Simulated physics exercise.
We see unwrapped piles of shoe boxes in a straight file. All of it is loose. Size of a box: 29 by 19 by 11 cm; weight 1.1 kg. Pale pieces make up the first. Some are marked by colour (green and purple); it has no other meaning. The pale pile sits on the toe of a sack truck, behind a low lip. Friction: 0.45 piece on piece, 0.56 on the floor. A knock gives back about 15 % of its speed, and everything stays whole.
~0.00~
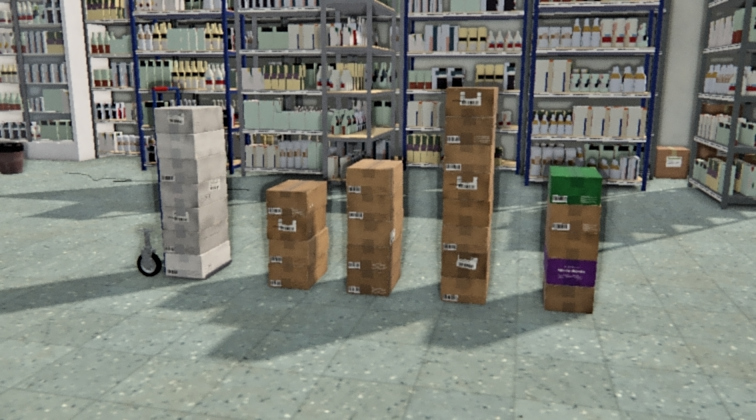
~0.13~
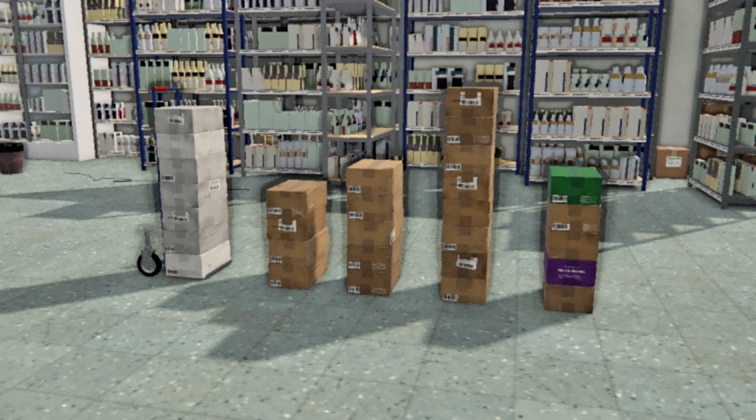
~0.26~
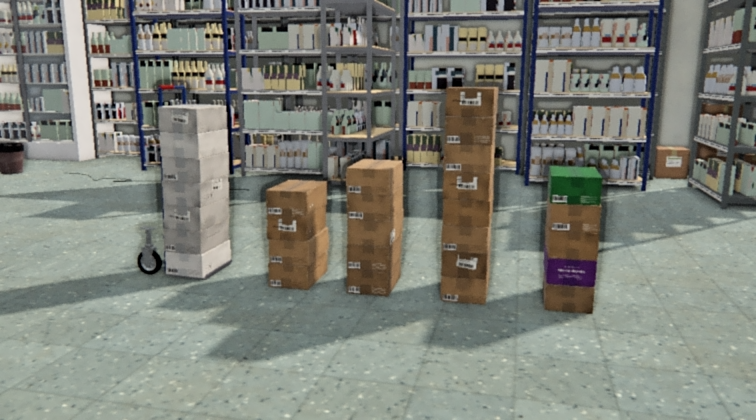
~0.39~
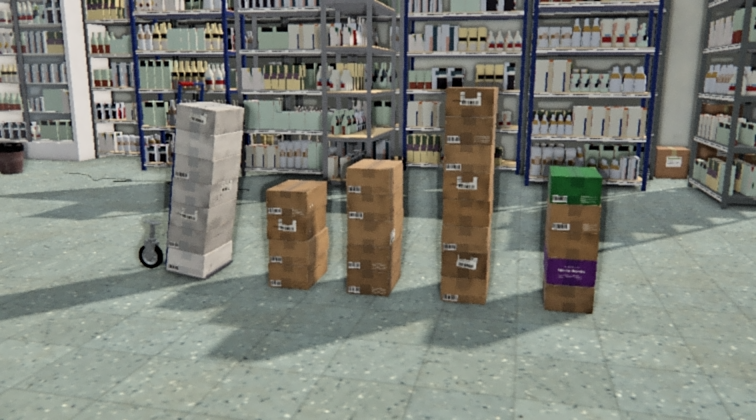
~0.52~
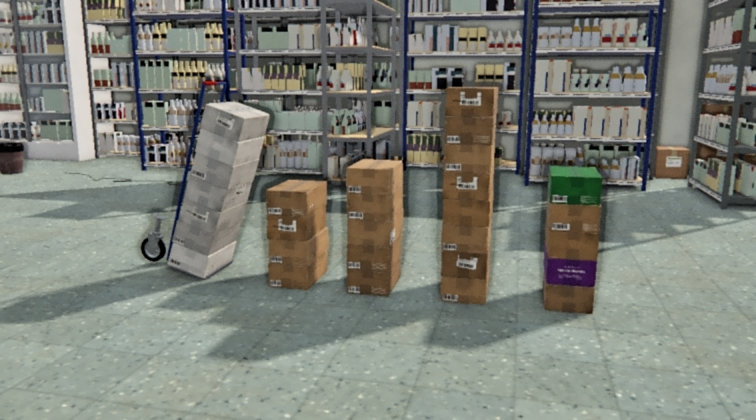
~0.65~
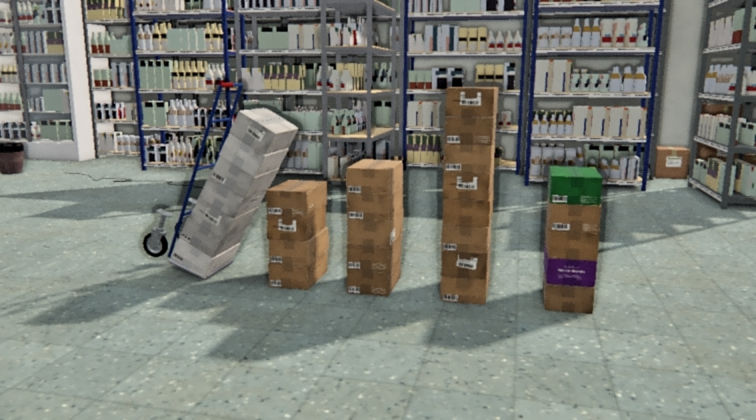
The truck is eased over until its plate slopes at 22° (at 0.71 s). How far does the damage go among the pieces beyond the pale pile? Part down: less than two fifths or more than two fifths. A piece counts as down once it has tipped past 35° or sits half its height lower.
It comes to less than two fifths.
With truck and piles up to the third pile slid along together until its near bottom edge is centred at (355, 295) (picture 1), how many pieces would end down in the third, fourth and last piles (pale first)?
Then third 0, fourth 0, last 0.
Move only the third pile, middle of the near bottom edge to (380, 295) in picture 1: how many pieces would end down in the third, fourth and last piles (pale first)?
In that case third 0, fourth 0, last 0.
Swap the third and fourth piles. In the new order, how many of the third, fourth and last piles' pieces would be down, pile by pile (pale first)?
In that case third 0, fourth 0, last 0.
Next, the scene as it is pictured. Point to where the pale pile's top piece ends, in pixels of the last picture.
At about (351, 182).
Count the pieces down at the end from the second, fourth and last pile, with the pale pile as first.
Second 0, fourth 0, last 0.
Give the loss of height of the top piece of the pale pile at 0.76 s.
About 10 cm.
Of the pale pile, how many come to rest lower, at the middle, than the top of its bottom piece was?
The count is 2.
By 0.76 s, 7 of the pale pile down; none of the 22 other boxes down, 1 disturbed.
By 1.00 s, 7 of the pale pile down; none of the 22 other boxes down, 6 disturbed.
When it is over (1.9 s), 7 of the pale pile down; none of the 22 other boxes down, 9 disturbed; green box unmoved; purple box unmoved. That is 0 per cent. In pixels of the last frame, middles, green box near (574, 185), purple box near (569, 263).
